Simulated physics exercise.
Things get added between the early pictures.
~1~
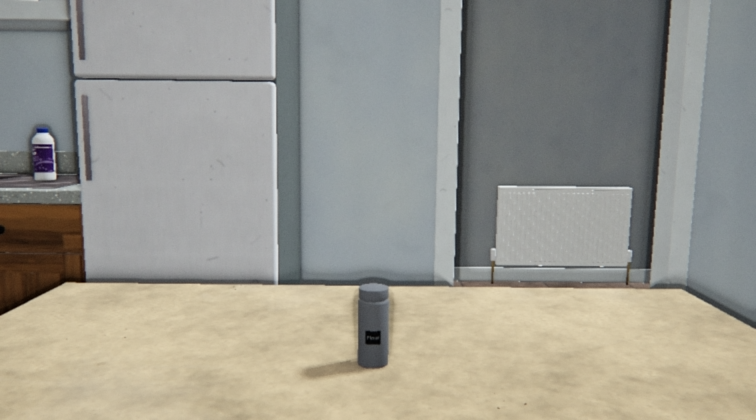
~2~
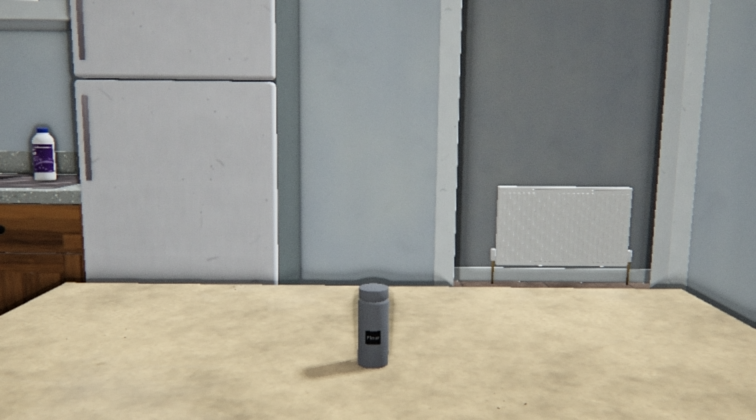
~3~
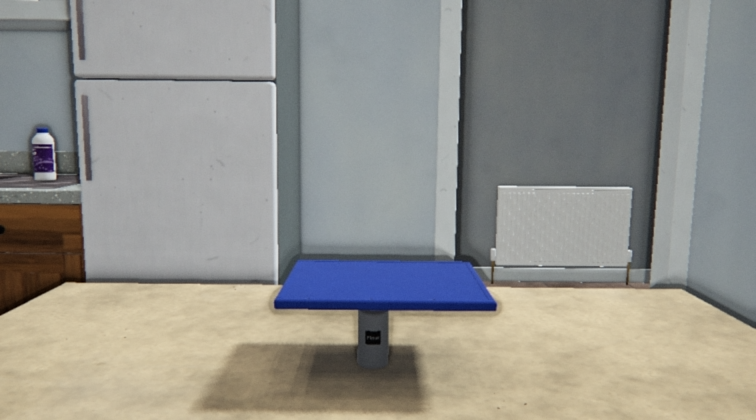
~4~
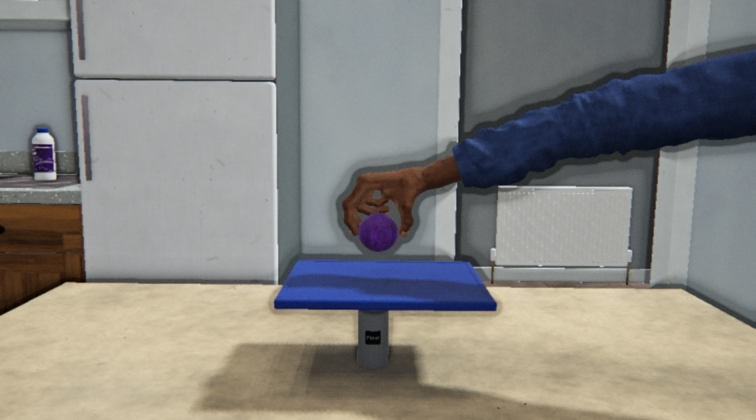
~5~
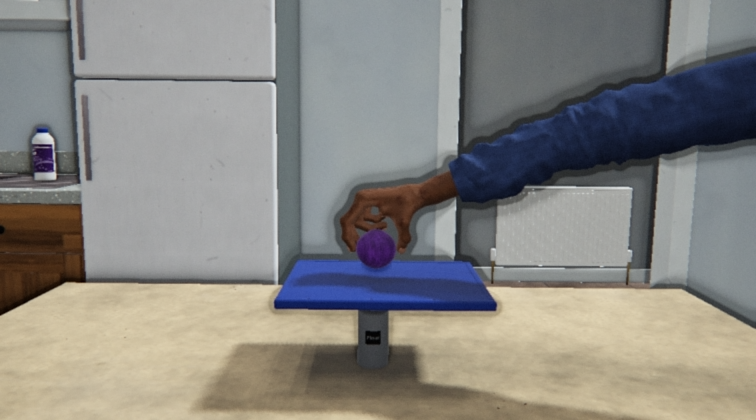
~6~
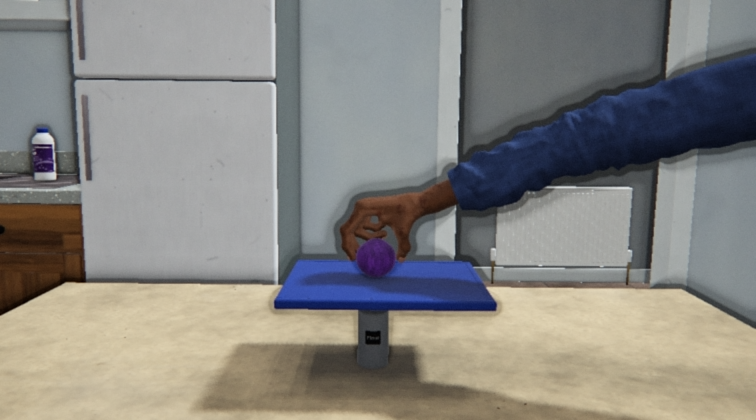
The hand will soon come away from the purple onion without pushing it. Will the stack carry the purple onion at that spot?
My guess is the stack will be secure.
Then, 0.80 s after the last picture, nothing has stirred.
Then, 1.70 s after the last picture, purple onion resting near (377, 258).
At rest, all 3 in place. Seen from the same camera at the end, purple onion near (377, 258). The stack holds.
